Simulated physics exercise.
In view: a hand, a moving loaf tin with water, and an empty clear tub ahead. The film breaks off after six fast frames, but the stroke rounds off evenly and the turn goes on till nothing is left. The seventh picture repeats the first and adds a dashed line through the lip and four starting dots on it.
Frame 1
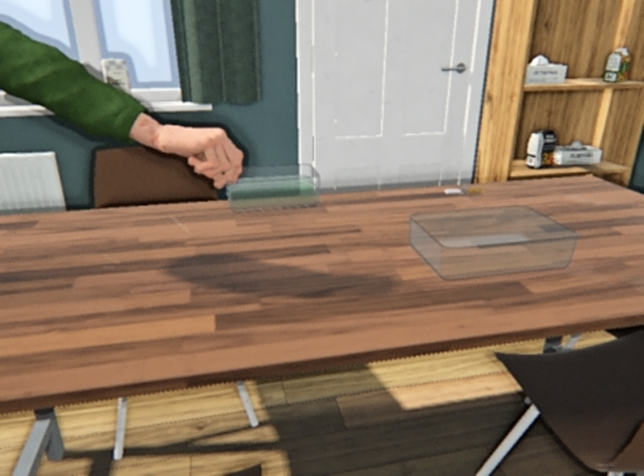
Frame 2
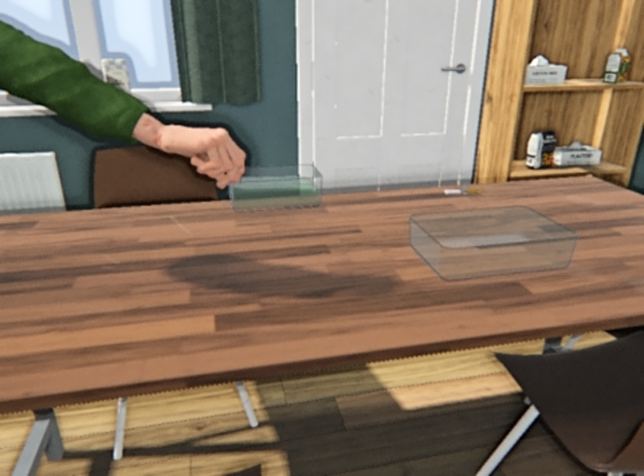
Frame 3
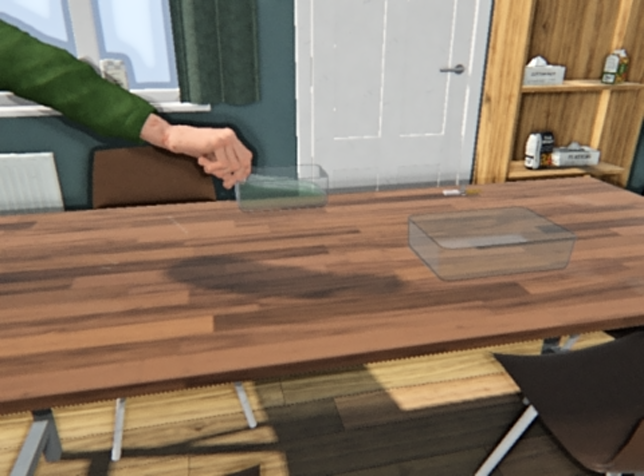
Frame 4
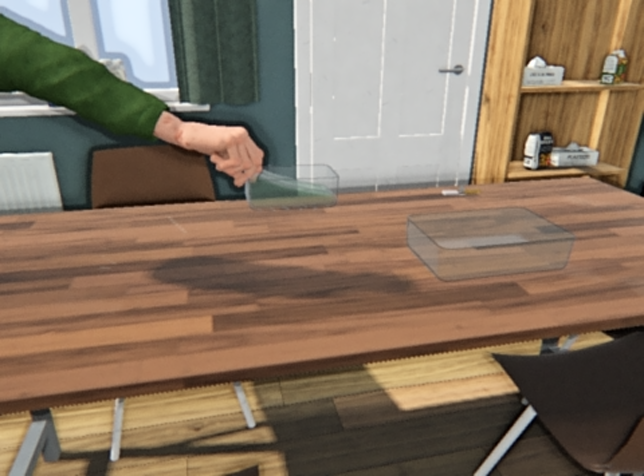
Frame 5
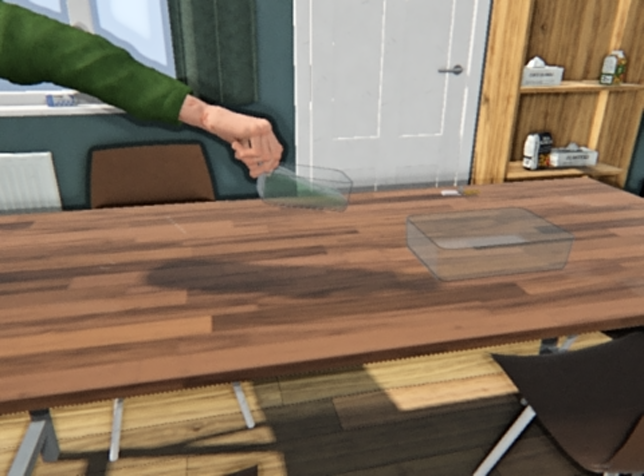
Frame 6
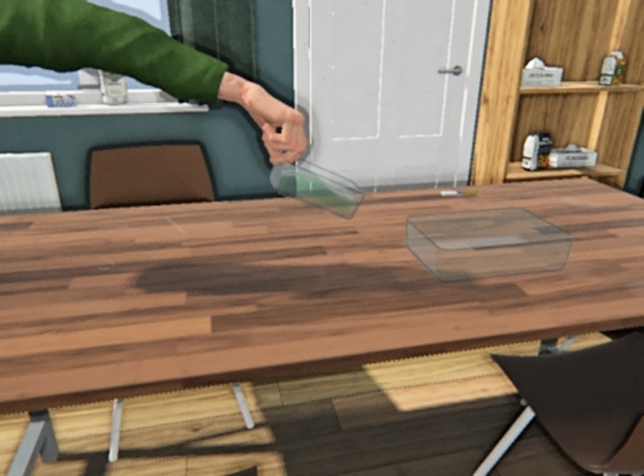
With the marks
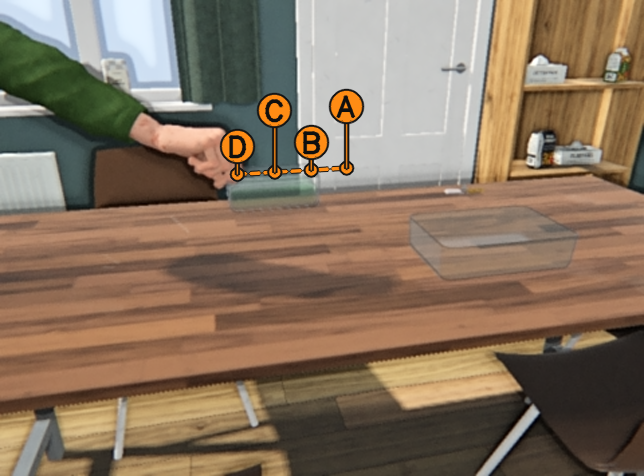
In a room with a wooden table, a green-sleeved hand holds a clear container of water near an empty clear tub, moving it slightly to the right, then raising its held end so the container slants downward toward the right.
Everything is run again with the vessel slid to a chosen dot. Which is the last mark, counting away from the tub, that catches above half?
The limit is A.
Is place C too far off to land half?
Yes, it does.
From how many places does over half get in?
One of them.
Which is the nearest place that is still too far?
Here it is place B.
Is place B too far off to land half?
Yes, it does.
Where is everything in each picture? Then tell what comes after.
In the first frame, upright, lip at (314, 169); tub from (438, 279) to (567, 265); nothing has left yet.
In the second frame, upright, lip at (316, 170); nothing has left yet.
In the third frame, upright, lip at (322, 170); nothing has left yet.
In the fourth frame, upright, lip at (333, 170); nothing has left yet.
In the fifth frame, tipped about 10°, lip at (346, 176); nothing has left yet.
In the sixth frame, tipped about 26°, lip at (359, 187); nothing has left yet.
In orange, A at (346, 168); B at (311, 170); C at (274, 172); D at (237, 174).
With A, about 73 % lands in the tub, 19 % falls short and 8 % goes beside or beyond.
With B, about 16 % lands in the tub, 78 % falls short and 6 % goes beside or beyond.
With C, about 0 % lands in the tub, 100 % falls short.
With D, about 0 % lands in the tub, 100 % falls short.
